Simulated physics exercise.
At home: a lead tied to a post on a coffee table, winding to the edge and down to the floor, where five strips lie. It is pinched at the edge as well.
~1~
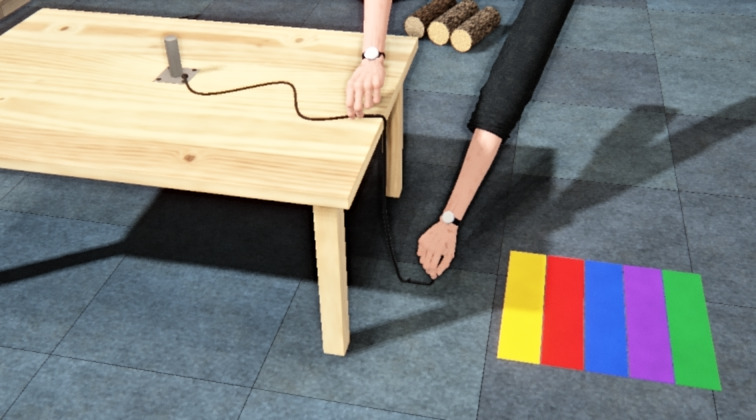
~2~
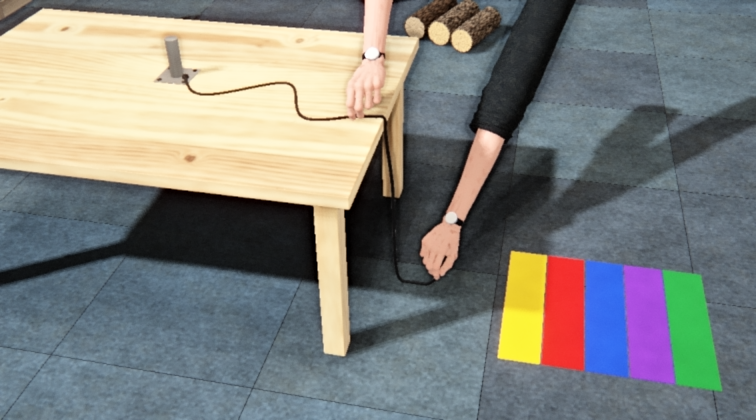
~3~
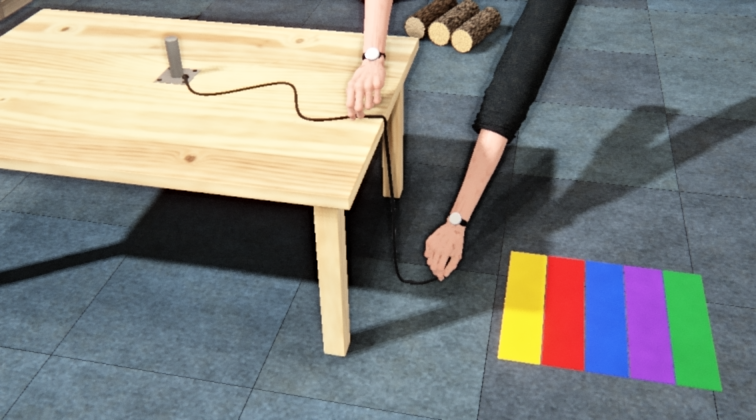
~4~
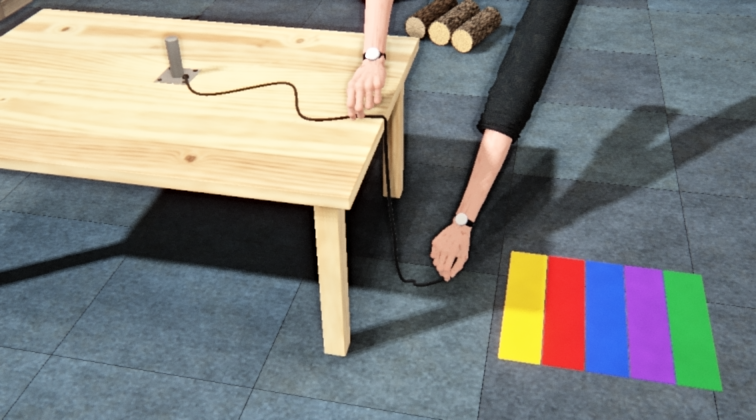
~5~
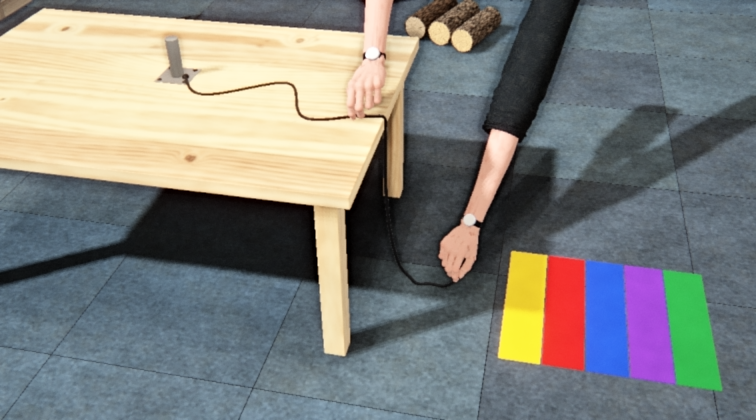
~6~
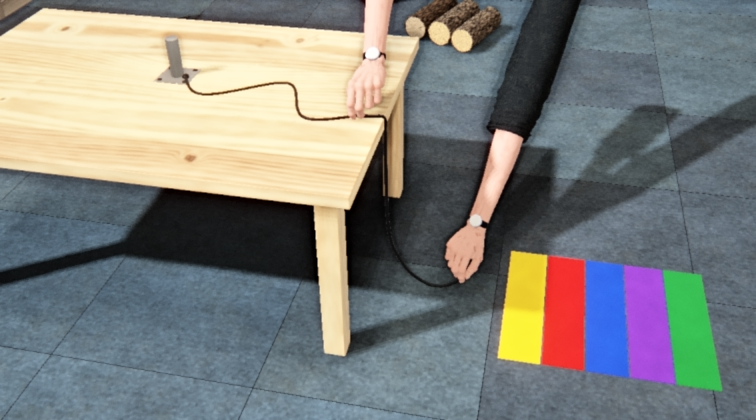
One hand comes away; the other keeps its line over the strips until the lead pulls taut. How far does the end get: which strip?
The end stops over the purple strip.
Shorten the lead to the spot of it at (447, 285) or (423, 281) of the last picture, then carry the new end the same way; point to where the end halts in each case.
Near (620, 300) and (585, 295).
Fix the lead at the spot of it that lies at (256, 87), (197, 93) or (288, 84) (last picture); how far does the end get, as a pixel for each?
The places are (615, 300), (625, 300) and (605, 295).
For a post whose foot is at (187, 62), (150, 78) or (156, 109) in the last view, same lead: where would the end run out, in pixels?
Try by try, around (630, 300), (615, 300) and (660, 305).
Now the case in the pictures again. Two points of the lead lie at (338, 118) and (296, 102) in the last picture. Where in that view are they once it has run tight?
The first at (409, 129), the second at (346, 105).
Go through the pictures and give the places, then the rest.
End (436, 274); yellow (520, 339); red (563, 345); blue (606, 351); purple (650, 357); green (696, 364), in the first picture.
End (439, 275); lead through (194, 92) (279, 83) (302, 117) (384, 122) (393, 200) (396, 263), in the second picture.
End (443, 275), in the third picture.
End (449, 276); lead through (194, 93) (279, 83) (302, 117) (385, 123) (390, 200) (397, 264), in the fourth picture.
End (458, 277), in the fifth picture.
End (464, 278); lead through (194, 92) (279, 83) (302, 116) (385, 122) (386, 199) (402, 262), in the sixth picture.
Early on, end near (582, 293); over red.
Midway, end near (622, 299); over blue.
At the end of the slack, end near (646, 302); over purple. It gets as far as the purple strip.
